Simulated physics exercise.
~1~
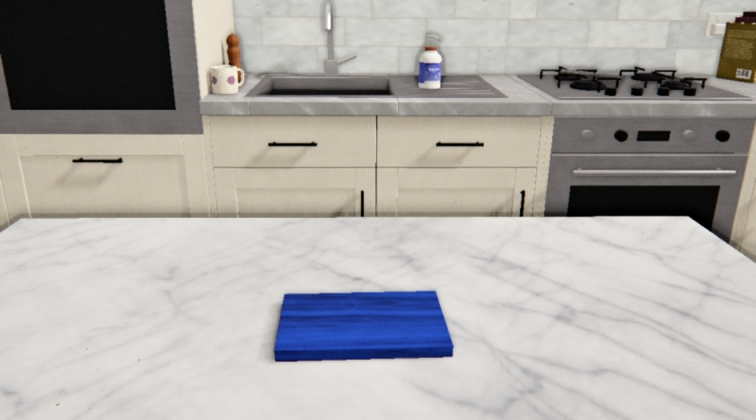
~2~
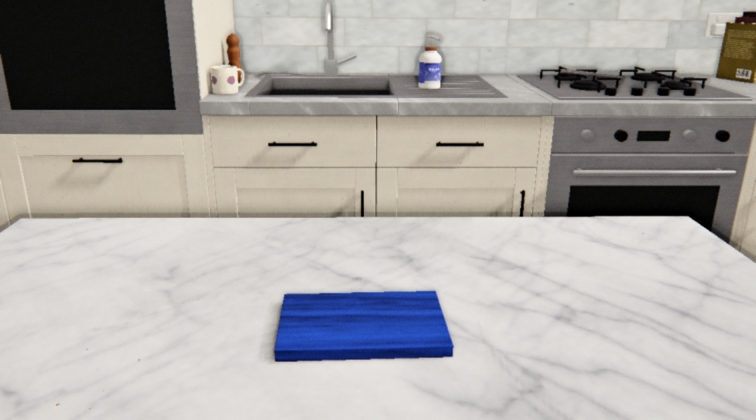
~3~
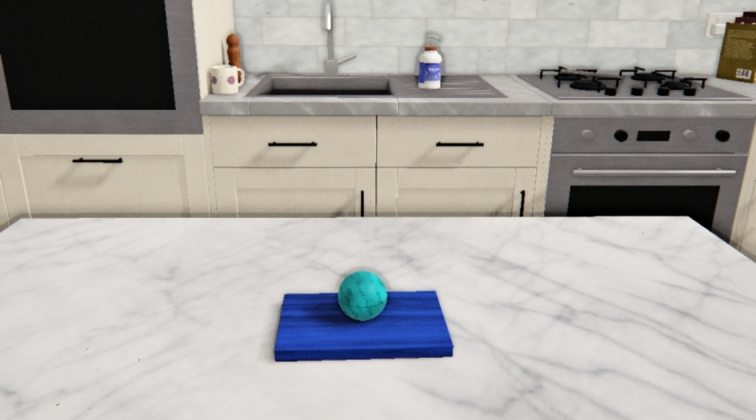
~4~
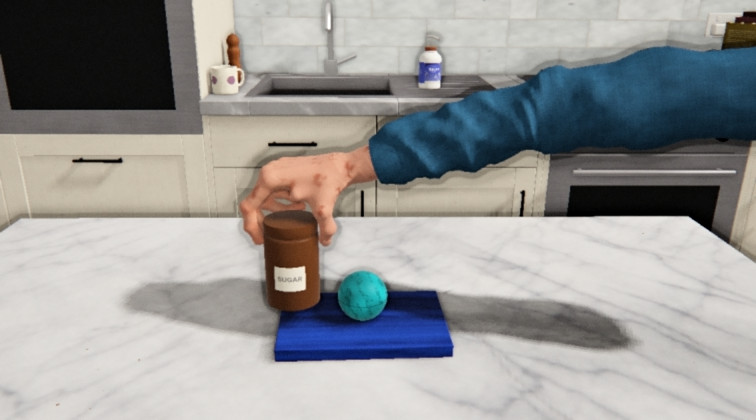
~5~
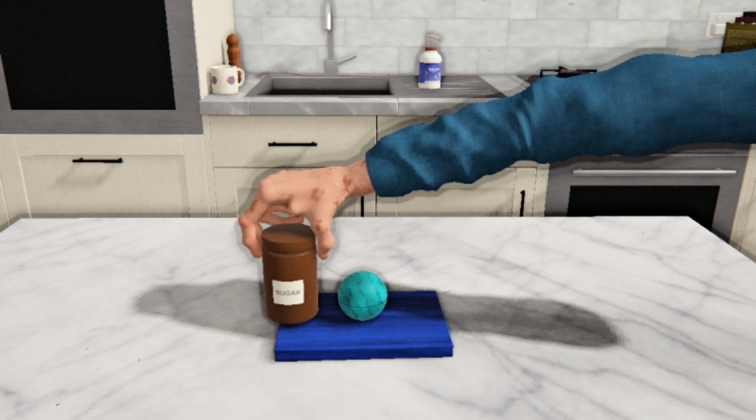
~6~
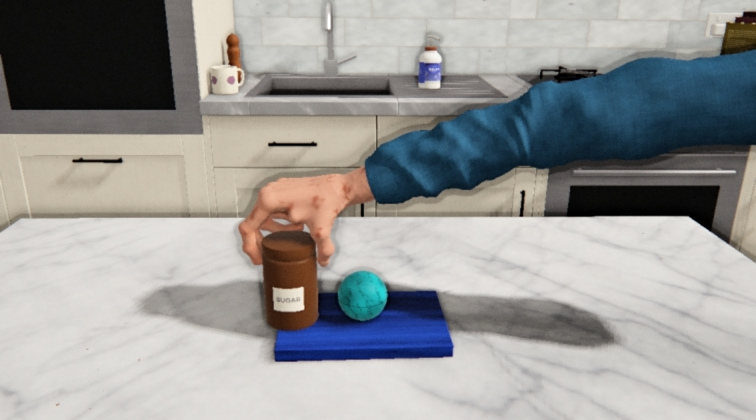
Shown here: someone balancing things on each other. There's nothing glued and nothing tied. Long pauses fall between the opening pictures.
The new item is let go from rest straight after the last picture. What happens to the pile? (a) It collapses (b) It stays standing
The answer is b.
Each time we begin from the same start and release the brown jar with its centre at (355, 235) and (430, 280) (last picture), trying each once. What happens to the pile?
Topples over, then stays standing.
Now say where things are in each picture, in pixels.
The last thing is not in view yet, in the first picture.
The last thing is not in view yet, in the second picture.
The last thing is not in view yet; turquoise ball (363, 295), in the third picture.
Coming down; brown jar (292, 260); turquoise ball (363, 295), in the fourth picture.
Coming down; brown jar (290, 273); turquoise ball (363, 295), in the fifth picture.
In place under the hand; brown jar (291, 279); turquoise ball (363, 295), in the sixth picture.
Then, 0.20 s later than the last frame, all is still.
Then, 0.60 s later than the last frame, brown jar resting near (291, 280).
When it is over, all 3 as before. End places, in pixels of the last picture, brown jar near (291, 280). The pile keeps its balance.
